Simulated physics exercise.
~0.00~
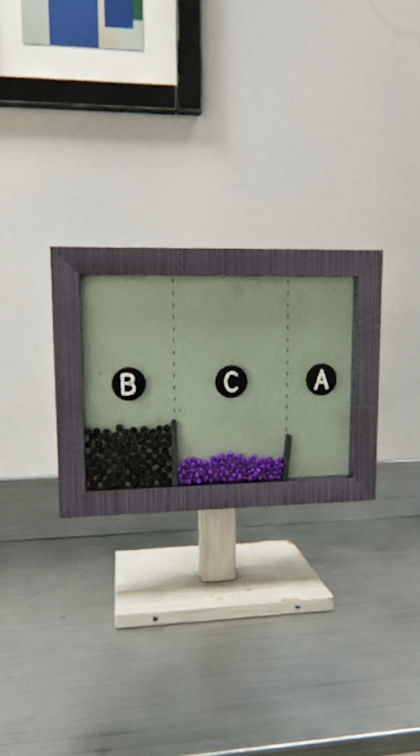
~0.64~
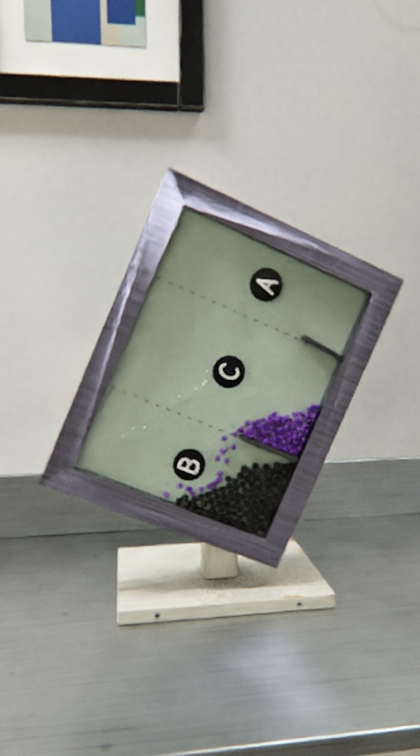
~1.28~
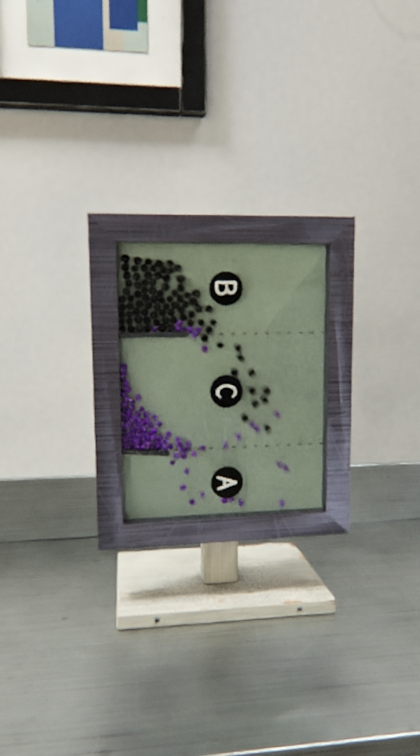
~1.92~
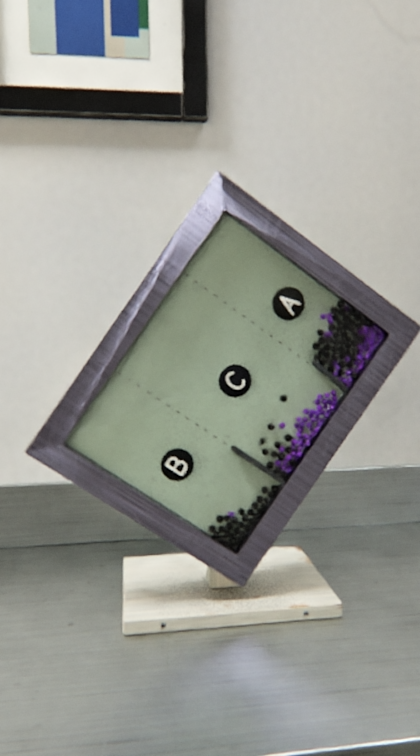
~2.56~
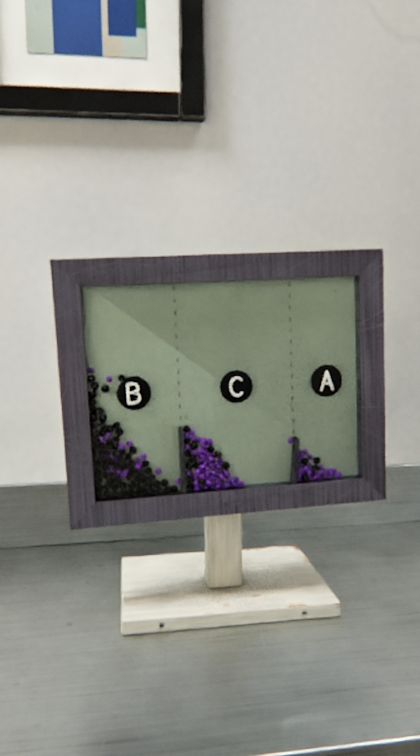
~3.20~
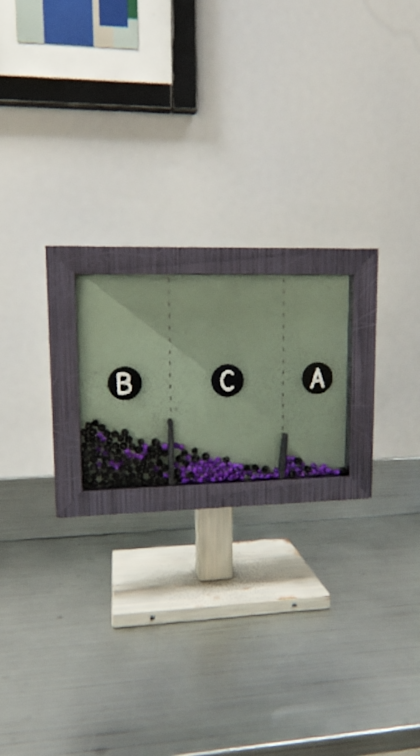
Framed case of black and purple beads swinging on its stand one way and back, then settling level with the colours mixed.
